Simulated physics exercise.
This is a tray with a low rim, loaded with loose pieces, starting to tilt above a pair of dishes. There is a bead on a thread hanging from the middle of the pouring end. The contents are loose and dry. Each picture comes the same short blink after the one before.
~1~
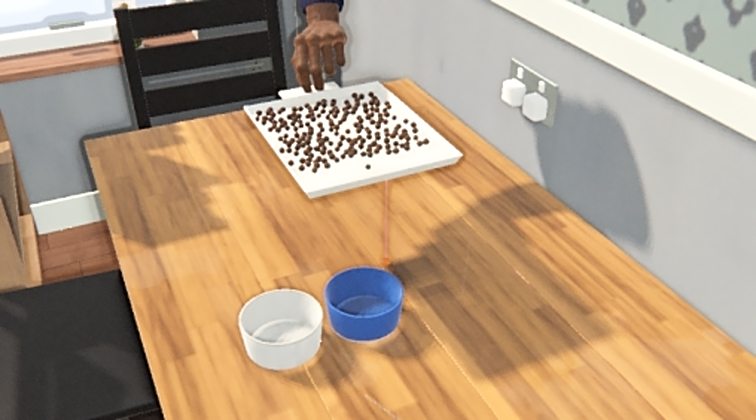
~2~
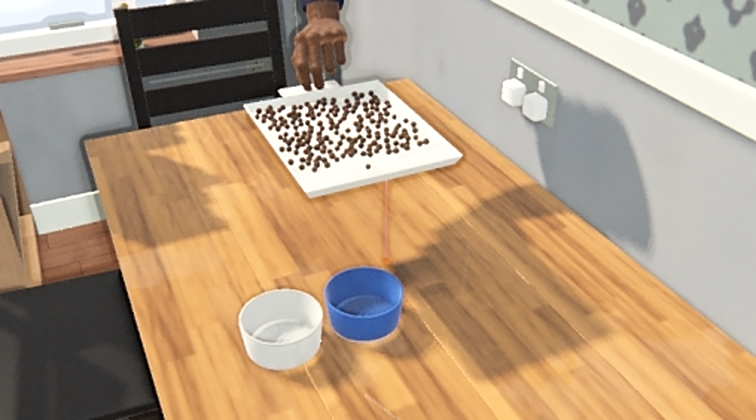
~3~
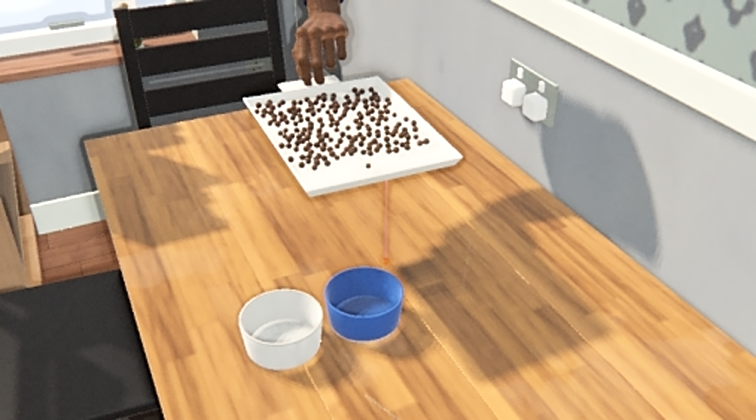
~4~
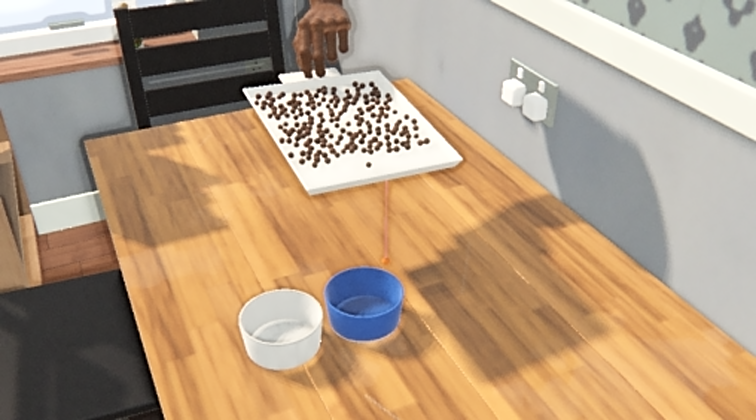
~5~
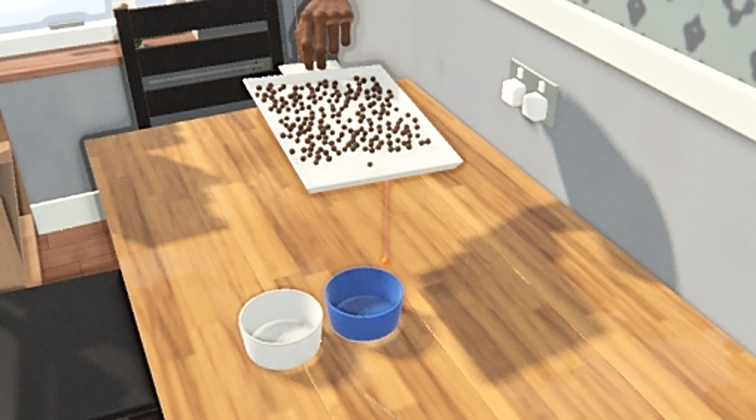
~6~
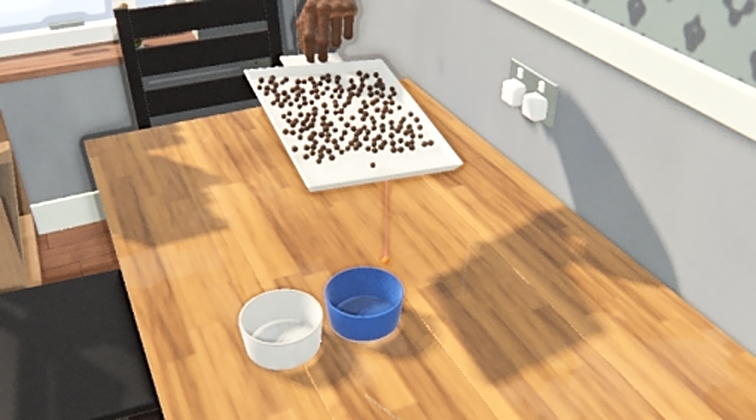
We see a hand at the far end of a white tray of small brown balls, near white and blue dishes on a wooden table; the hand slowly raises that end, tilting the tray slightly, and some balls begin shifting.
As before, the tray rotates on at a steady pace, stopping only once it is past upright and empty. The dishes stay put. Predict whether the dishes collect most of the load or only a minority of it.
They collect only a minority of it.
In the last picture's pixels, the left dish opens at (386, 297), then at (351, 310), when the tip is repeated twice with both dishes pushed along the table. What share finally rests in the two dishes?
About 70 and 30 per cent respectively.
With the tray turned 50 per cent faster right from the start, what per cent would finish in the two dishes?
About 0 %.
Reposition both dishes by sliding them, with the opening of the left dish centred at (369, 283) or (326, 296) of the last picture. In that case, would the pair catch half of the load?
Together the dishes get beyond half first, then less than a half.
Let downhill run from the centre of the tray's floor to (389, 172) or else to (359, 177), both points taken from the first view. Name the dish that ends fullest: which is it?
Rightward dish for the first, Rightward dish for the second.
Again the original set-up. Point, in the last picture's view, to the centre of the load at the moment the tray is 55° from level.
Around (446, 210).
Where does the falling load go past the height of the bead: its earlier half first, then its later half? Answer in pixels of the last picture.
Initially about (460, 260); subsequently about (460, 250).
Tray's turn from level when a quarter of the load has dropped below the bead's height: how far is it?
Around 50° at that moment.
Soon after the last picture, tray tipped steeply; about half on the tray; about a third outside both; about a quarter in the air.
A little later, tray tipped right over; a stray few in the right dish; nearly all outside both; a stray few in the air.
Later still, tray tipped past a quarter turn; a stray few in the right dish; nearly all outside both.
At rest, tray tipped past a quarter turn; none in the left dish; a stray few in the right dish; nearly all outside both.
